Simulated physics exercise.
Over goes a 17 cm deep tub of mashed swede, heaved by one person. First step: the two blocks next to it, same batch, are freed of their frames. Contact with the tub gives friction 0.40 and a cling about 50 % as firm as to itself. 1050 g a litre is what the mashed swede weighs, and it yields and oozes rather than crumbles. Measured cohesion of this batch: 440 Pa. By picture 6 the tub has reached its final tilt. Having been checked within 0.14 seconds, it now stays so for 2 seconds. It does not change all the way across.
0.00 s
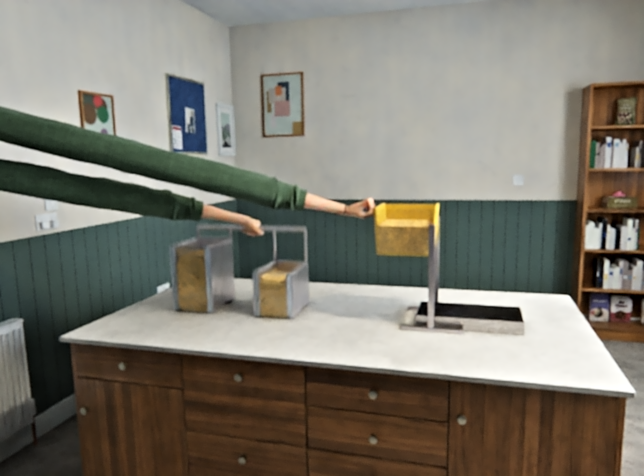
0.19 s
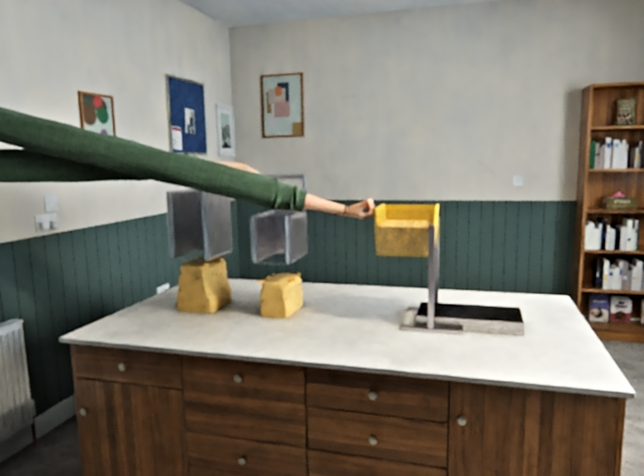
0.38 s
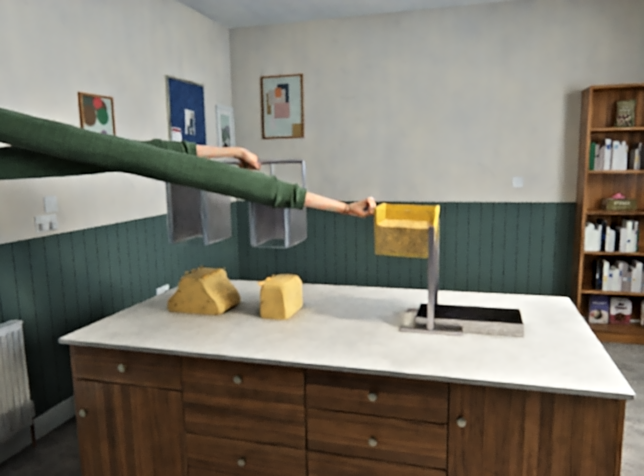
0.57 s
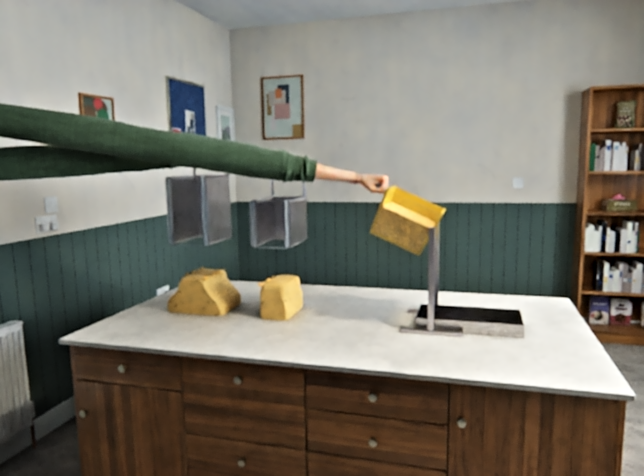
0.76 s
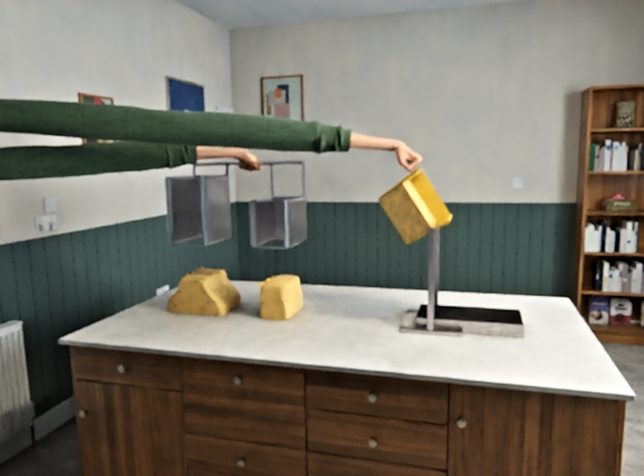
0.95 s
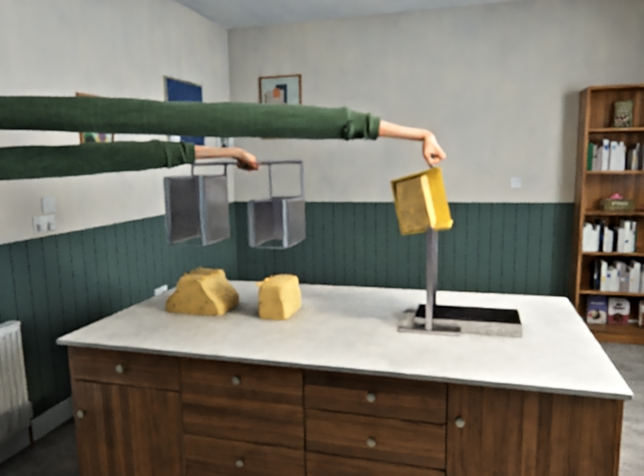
Two clear boxes were lifted off yellow mounds by a green-sleeved arm, and the left mound slumped lower while the right kept its shape; then another hand tilted a yellow tub steeply on its stand.
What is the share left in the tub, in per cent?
About 100 %.
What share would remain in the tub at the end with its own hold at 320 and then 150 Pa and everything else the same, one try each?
It'd be some 100 percent the first time and some 65 percent the second.
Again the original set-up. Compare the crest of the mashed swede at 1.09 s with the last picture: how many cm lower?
About 1 cm.
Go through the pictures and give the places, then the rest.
Handle-side rim at (376, 209), tilt 0 degrees; crest of the mashed swede at (398, 226); block heights 25 cm, 16 cm (left to right), in the first picture.
Handle-side rim at (376, 210), tilt 0 degrees; crest of the mashed swede at (398, 226); block heights 22 cm, 16 cm (left to right), in the second picture.
Handle-side rim at (377, 209), tilt 2 degrees; crest of the mashed swede at (380, 226); block heights 17 cm, 16 cm (left to right), in the third picture.
Handle-side rim at (389, 190), tilt 25 degrees; crest of the mashed swede at (382, 207); block heights 17 cm, 16 cm (left to right), in the fourth picture.
Handle-side rim at (417, 172), tilt 57 degrees; crest of the mashed swede at (403, 184); block heights 17 cm, 16 cm (left to right), in the fifth picture.
Handle-side rim at (437, 170), tilt 78 degrees; crest of the mashed swede at (421, 178); block heights 17 cm, 16 cm (left to right), in the sixth picture.
After 1.09 s, the tub is at 78 degrees and holds 100 %.
After 1.26 s, the tub is at 78 degrees and holds 100 %.
After 1.43 s, the tub is at 78 degrees and holds 100 %.
After 1.60 s, the tub is at 78 degrees and holds 100 %.
After 2.95 s, the tub is at 78 degrees and holds 100 %.
